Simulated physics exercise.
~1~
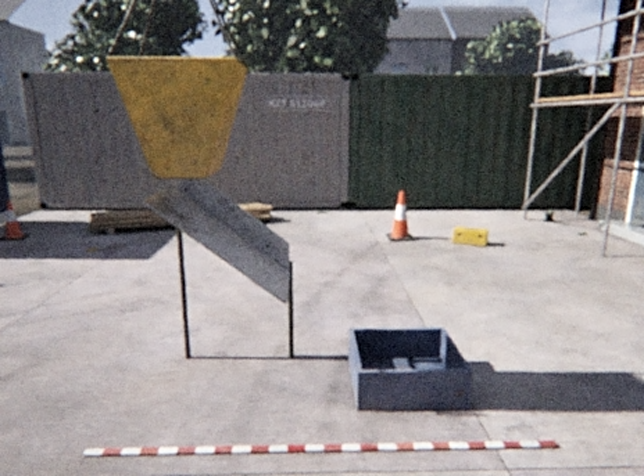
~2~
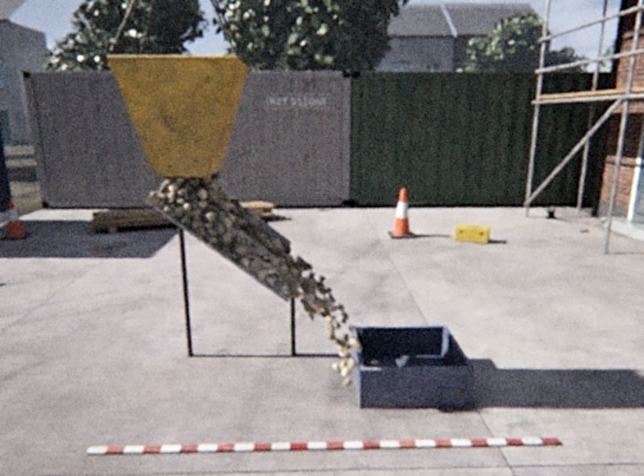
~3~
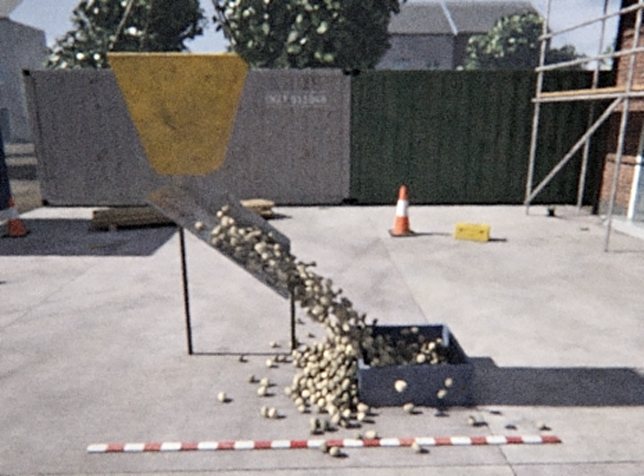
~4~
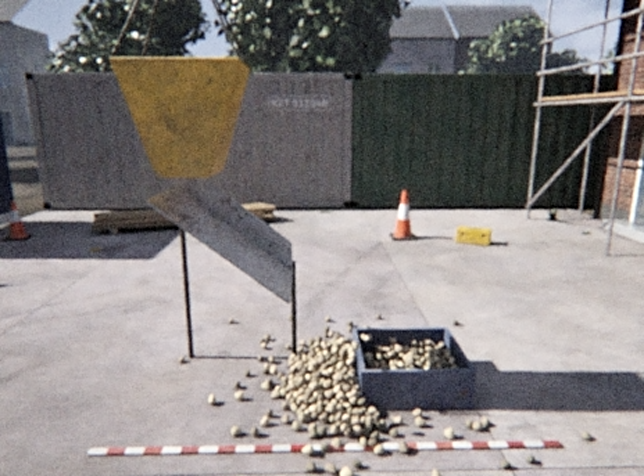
In a paved yard in front of metal containers, rounded stones poured from a yellow hopper and tumbled down a sloping steel chute towards a dark open bin, and more ended up heaped on the ground to its left than inside, with a few scattered around.
